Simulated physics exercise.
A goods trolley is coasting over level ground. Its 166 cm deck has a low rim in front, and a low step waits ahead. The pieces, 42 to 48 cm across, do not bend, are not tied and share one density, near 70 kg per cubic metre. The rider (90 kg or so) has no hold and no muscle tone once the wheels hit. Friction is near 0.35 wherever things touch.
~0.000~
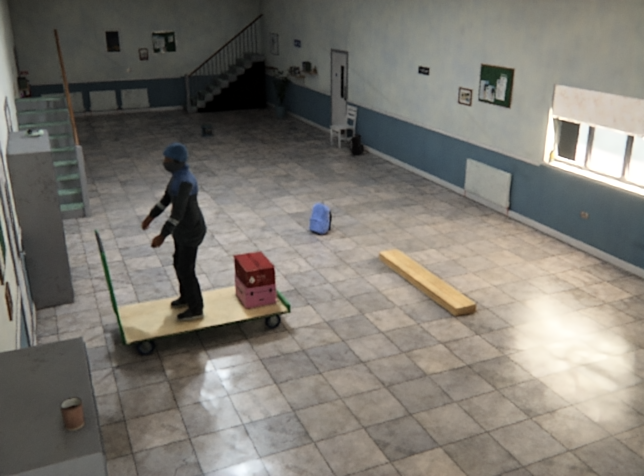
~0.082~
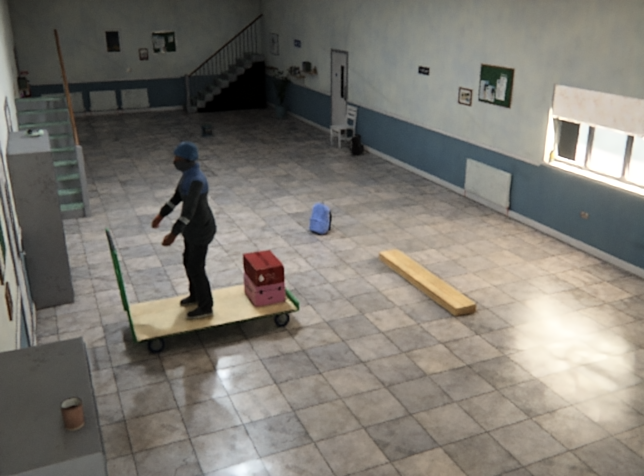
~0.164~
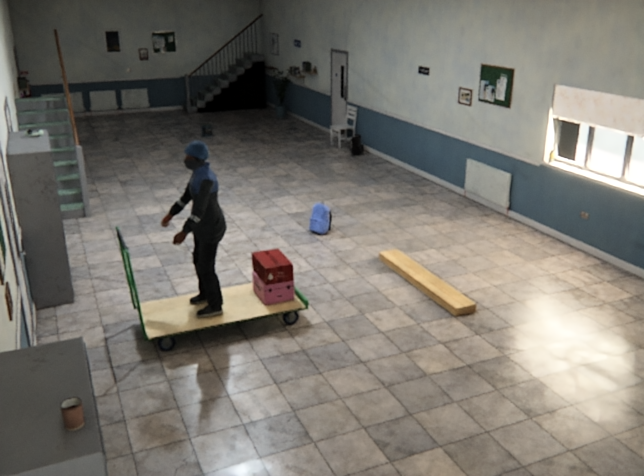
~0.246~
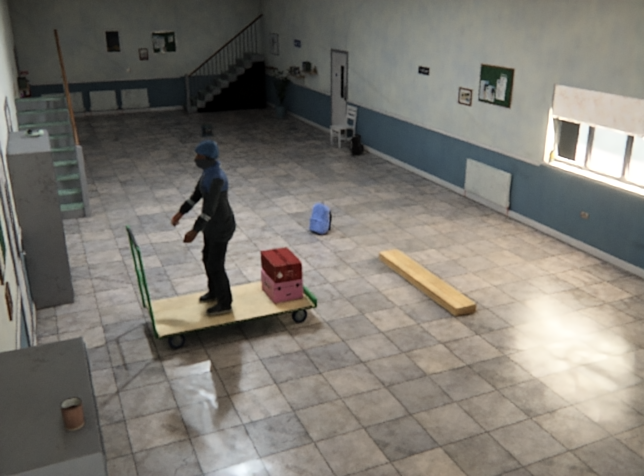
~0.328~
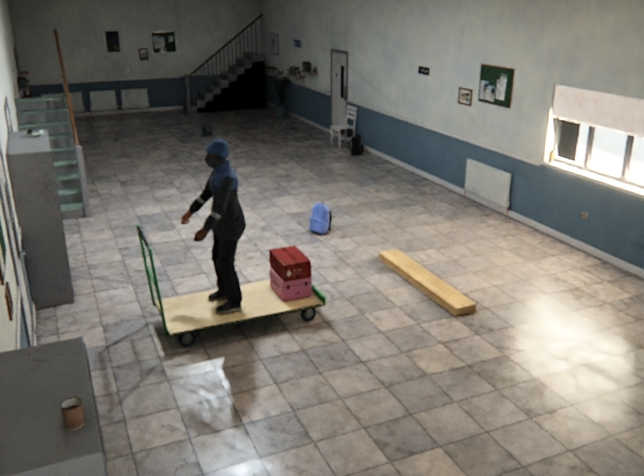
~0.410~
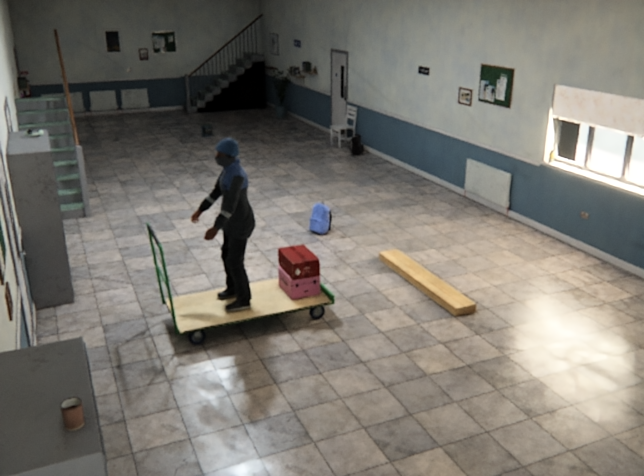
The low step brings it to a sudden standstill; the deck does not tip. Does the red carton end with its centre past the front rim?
At this pace the red carton flies off.
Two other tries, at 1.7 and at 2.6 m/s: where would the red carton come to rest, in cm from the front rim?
First 120 cm past, then 620 cm past.
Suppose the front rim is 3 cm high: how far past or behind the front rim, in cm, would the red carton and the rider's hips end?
Then red 10 past, hips 10 past.
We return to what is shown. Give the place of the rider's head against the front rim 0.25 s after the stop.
About 70 cm behind the rim.
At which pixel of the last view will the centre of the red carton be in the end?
At about (453, 270).
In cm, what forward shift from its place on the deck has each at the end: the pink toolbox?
Pink 5.
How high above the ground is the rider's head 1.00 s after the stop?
Roughly 90 cm above it.
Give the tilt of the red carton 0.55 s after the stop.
About 60°.
After 1.48 s the deck stops.
After 1.73 s the red carton is 4 cm behind the rim, tilted 0°, near (420, 241) in the last picture's view.
After 2.03 s the red carton is 8 cm past the rim, tilted 60°, near (428, 247) in the last picture's view.
After 2.48 s the red carton is 24 cm past the rim, tilted 125°, near (438, 262) in the last picture's view.
Final state at 3.9 s, past the rim, red carton; behind it, pink toolbox and the rider's hips.
